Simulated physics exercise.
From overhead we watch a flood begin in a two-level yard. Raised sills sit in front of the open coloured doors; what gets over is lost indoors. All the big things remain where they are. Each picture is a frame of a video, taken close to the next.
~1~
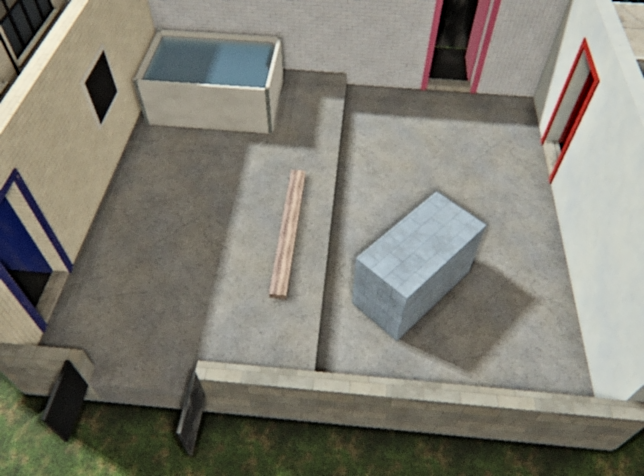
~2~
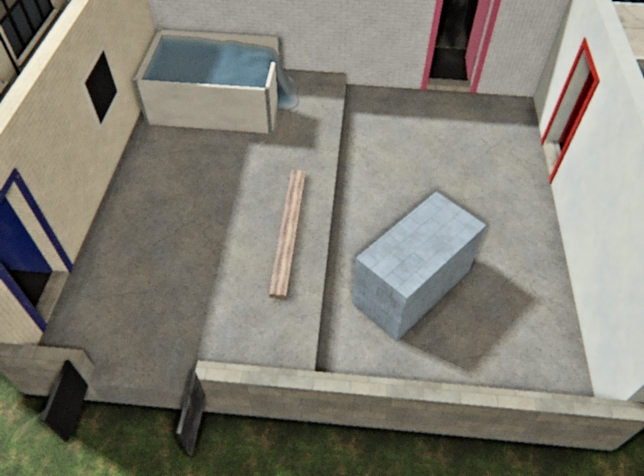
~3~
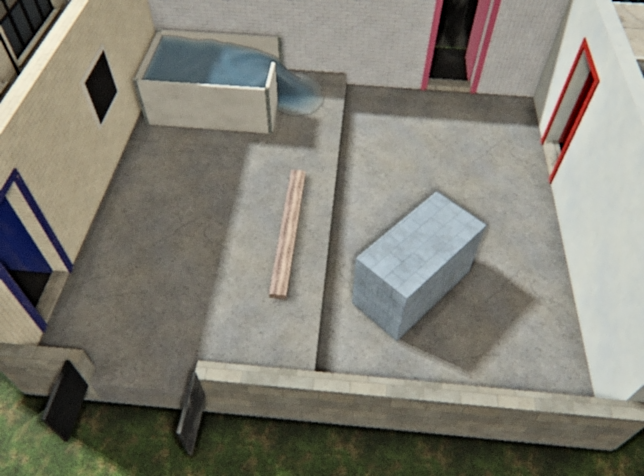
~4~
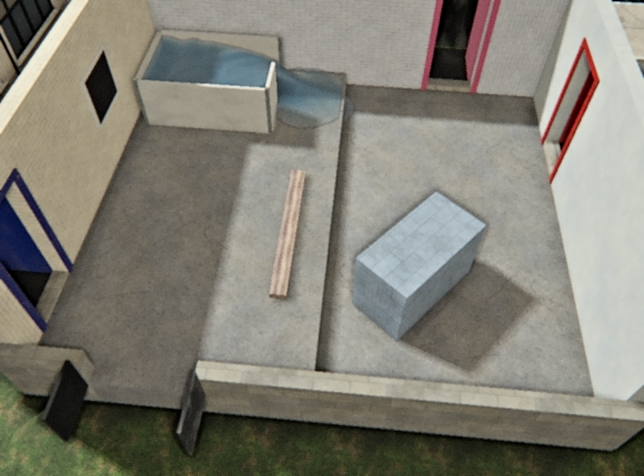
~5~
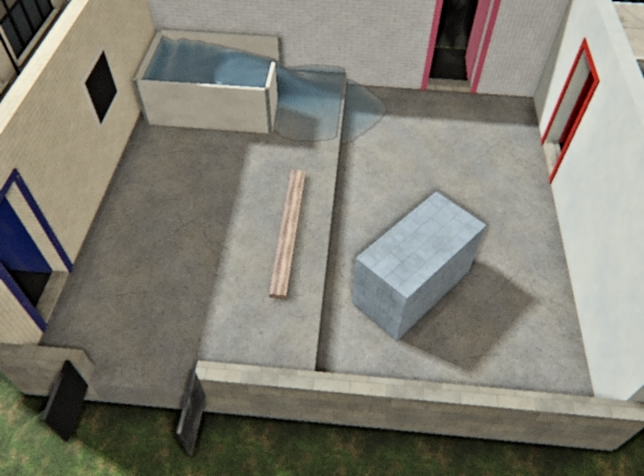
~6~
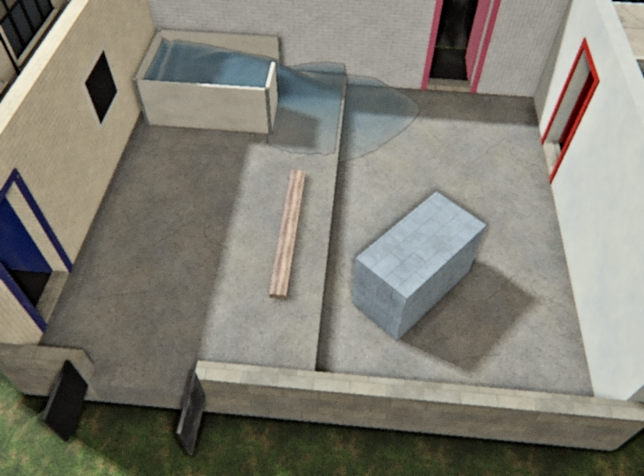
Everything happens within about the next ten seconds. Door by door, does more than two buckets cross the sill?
At the end, pink door: Two pails at most. Blue door: Two pails at most. Red door: Over two pails.
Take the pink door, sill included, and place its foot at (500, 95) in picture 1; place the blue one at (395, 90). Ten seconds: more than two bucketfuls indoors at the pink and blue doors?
So the pink door ends up above and the blue door ends up above.
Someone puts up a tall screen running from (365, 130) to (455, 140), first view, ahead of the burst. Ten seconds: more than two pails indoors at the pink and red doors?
Reading it off: Pink door - over the threshold, red door - over the threshold.
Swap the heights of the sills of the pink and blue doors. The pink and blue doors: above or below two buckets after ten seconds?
Door log - pink crosses the threshold; blue stays inside the limit.
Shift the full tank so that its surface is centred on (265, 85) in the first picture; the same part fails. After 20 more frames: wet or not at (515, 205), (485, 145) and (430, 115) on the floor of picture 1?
Soaked, soaked, soaked.
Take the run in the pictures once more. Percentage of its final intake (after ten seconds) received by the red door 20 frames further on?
My estimate is close to 60 per cent.
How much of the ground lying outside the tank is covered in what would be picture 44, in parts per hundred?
Around 55 percent.
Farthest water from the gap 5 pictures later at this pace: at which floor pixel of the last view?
Pixel estimate: (528, 100).
A moment on, water covers 25 % of the floor; the pink door wet at the sill, nothing in, the blue door not reached, the red door not reached.
Next, water covers 35 % of the floor; the pink door wet at the sill, nothing in, the blue door not reached, the red door under two buckets in.
Then, water covers 40 % of the floor; the pink door wet at the sill, nothing in, the blue door not reached, the red door far over two buckets in.
Later, water covers 55 % of the floor; the pink door under two buckets in, the blue door not reached, the red door far over two buckets in.
In the end, water covers 55 % of the floor; the pink door under two buckets in, the blue door not reached, the red door far over two buckets in.
